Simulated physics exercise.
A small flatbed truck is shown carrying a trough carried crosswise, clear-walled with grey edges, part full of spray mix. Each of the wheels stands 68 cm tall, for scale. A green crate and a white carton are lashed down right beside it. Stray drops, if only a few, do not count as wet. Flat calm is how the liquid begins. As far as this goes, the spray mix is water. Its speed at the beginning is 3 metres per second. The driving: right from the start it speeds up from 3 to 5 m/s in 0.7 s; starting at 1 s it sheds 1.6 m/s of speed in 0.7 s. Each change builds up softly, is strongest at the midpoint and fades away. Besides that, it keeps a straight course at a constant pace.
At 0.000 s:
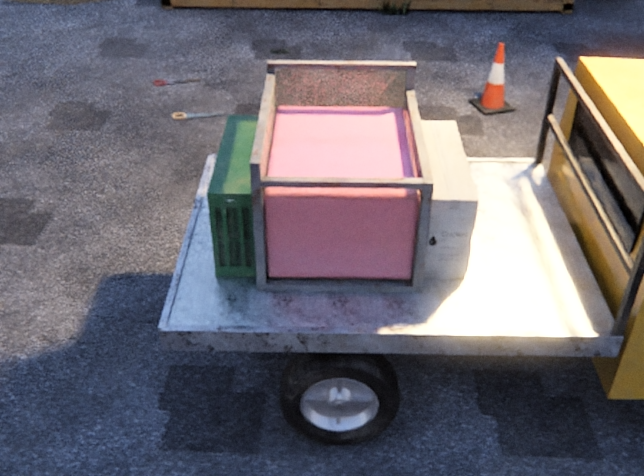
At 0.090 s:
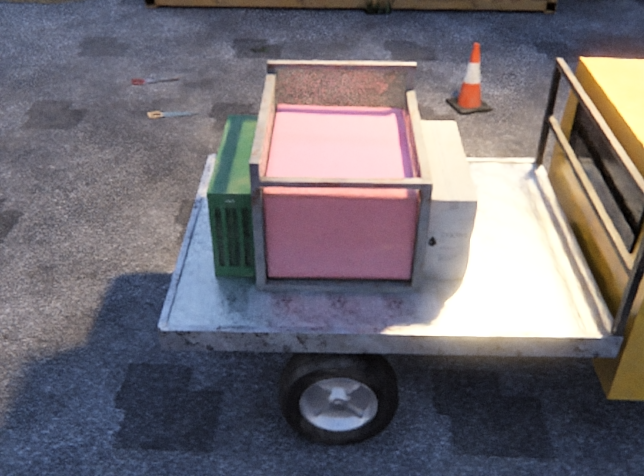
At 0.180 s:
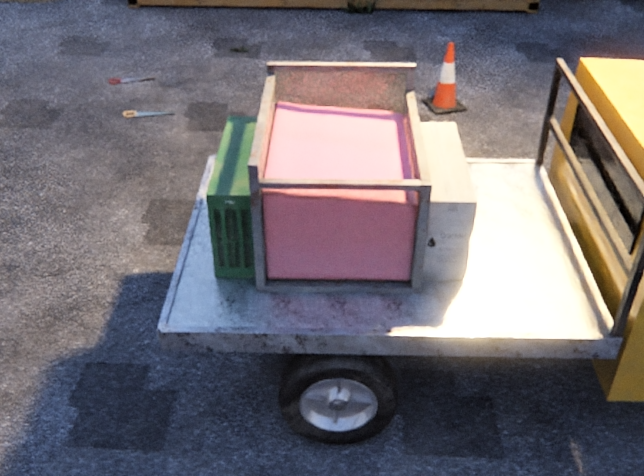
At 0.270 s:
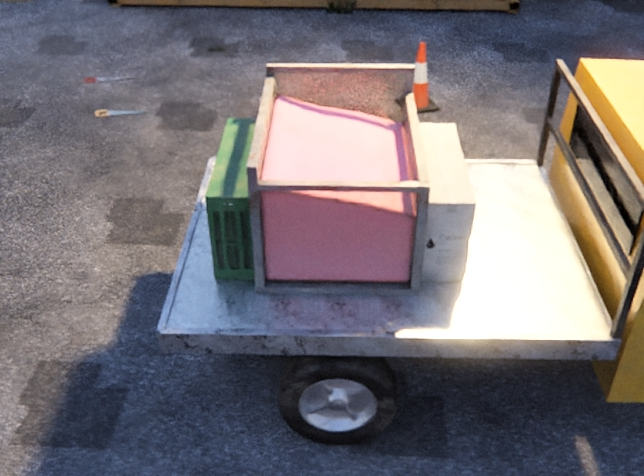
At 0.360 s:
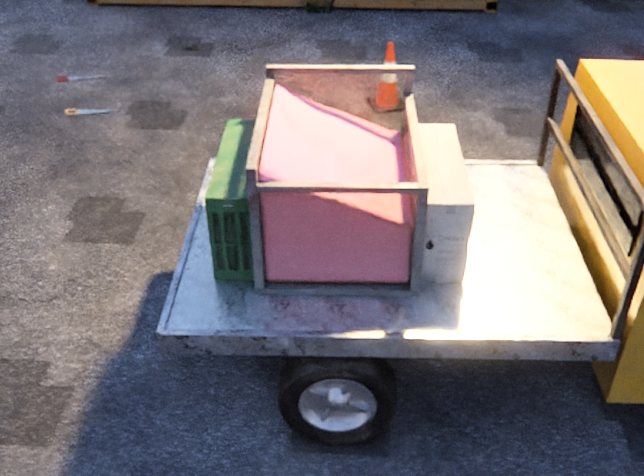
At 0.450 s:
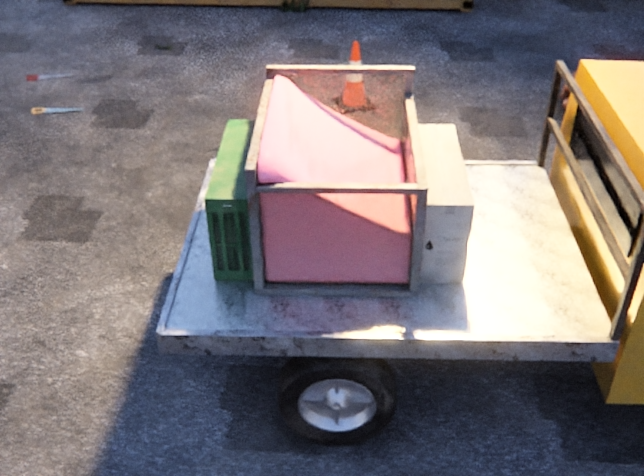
A small flatbed truck with a yellow cab rolls right across patchy grey paving, seen from above and to the side by a camera keeping pace. Its pale bed carries a grey-edged, clear-walled trough of pink liquid between a green crate on the left and a white carton on the right. An orange-and-white cone slides left behind the trough as the liquid, level at first, climbs steeply on the left and sinks on the right.
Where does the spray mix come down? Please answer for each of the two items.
As for the green crate, it catches the liquid, and the white carton catches the liquid.
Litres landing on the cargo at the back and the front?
Estimate: Approx. 5 L, then approx. 17 L.
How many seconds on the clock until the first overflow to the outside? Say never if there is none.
Around 0.9 s.
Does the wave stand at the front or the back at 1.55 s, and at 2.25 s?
First at the forward end, then at the rear end.
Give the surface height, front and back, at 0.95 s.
The front stands at 66 cm and the back at 52 cm.
By 0.95 s the surface is 66 cm up at the front and 52 cm at the back; 2 per cent is out, mostly over the back, some over the near side.
By 1.55 s the surface is 59 cm up at the front and 38 cm at the back; 5 per cent is out, mostly over the front, some over the back.
By 2.25 s the surface is 44 cm up at the front and 51 cm at the back; 6 per cent is out, mostly over the front, some over the back.
By 4.68 s 6 per cent is out, mostly over the front, some over the back; the green crate has caught 5 litres and the white carton 17 litres.
